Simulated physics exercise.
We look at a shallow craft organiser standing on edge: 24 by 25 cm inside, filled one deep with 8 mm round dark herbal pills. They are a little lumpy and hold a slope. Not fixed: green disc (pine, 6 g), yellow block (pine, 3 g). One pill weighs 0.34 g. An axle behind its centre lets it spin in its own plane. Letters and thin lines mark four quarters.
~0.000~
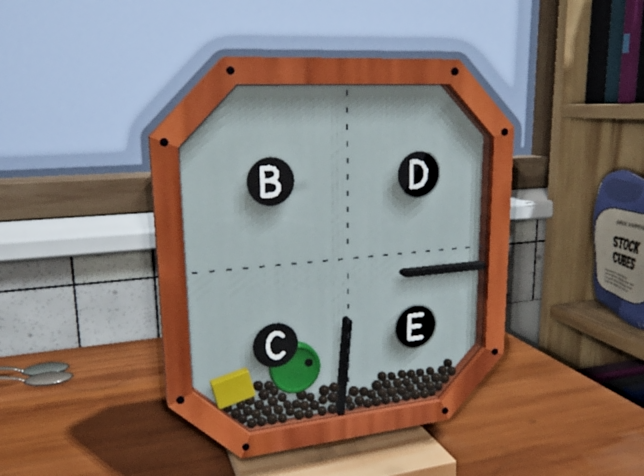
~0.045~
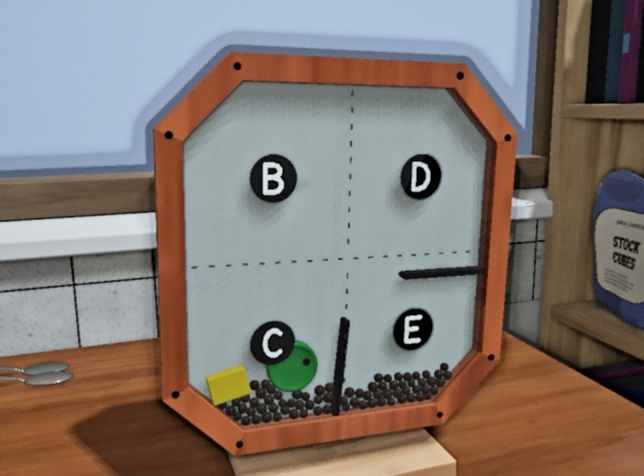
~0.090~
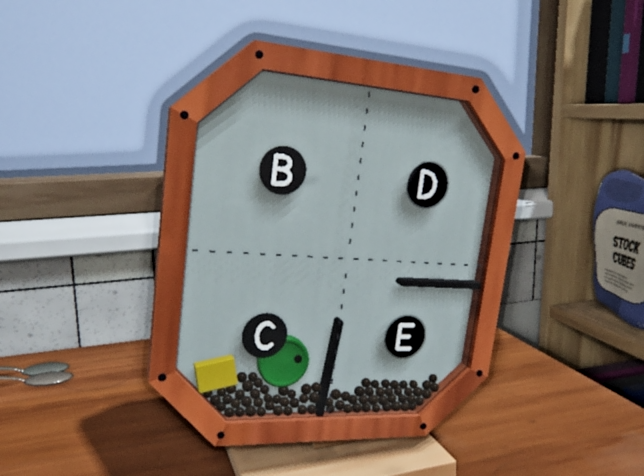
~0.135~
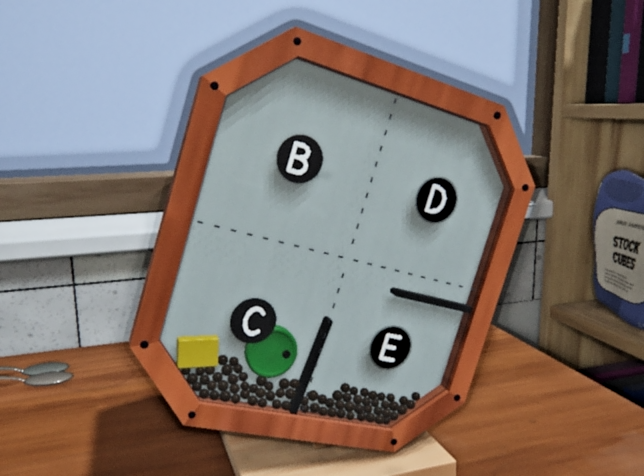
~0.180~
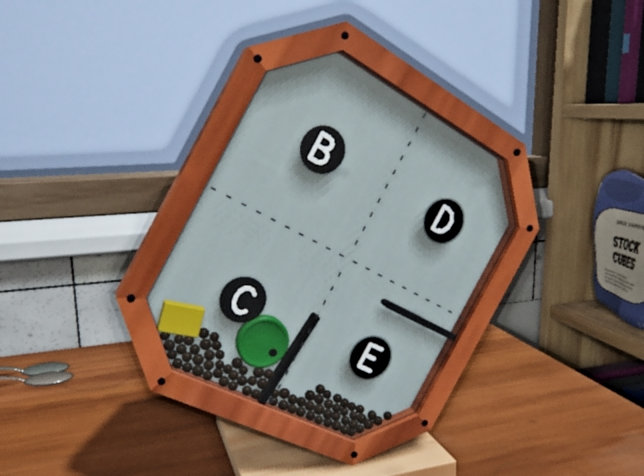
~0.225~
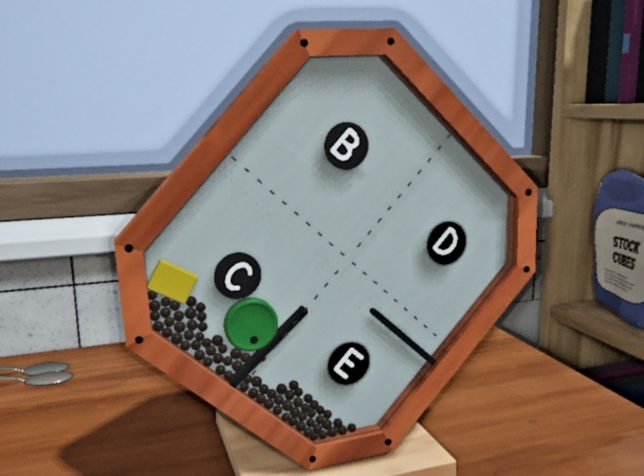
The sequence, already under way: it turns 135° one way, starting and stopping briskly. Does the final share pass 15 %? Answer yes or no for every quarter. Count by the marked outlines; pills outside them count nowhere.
Quarter B: No; quarter C: No; quarter D: Yes; quarter E: Yes.
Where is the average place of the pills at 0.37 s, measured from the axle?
Some 11 cm left and 2 cm below.
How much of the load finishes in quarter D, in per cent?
Roughly 50 per cent.
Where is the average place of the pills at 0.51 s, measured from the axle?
About 9 cm left and 2 cm above.
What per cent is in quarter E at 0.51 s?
About 50 per cent.
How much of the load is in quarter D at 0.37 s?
About 0 per cent.
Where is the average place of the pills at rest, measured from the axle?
About 5 cm left and 7 cm below.
After 0.37 s, it stands 83° clockwise; the pills' middle is 11 cm left of and 2 cm below the centre; C 50 %, E 50 %.
After 0.51 s, it stands 122° clockwise; the pills' middle is 9 cm left of and 2 cm above the centre; C 50 %, E 50 %.
After 0.63 s, it stands 135° clockwise; the pills' middle is 6 cm left of and 1 cm above the centre; C 45 %, E 50 %.
At rest by 1.3 s, it stands 135° clockwise; B 0 %, C 0 %, D 50 %, E 50 %.
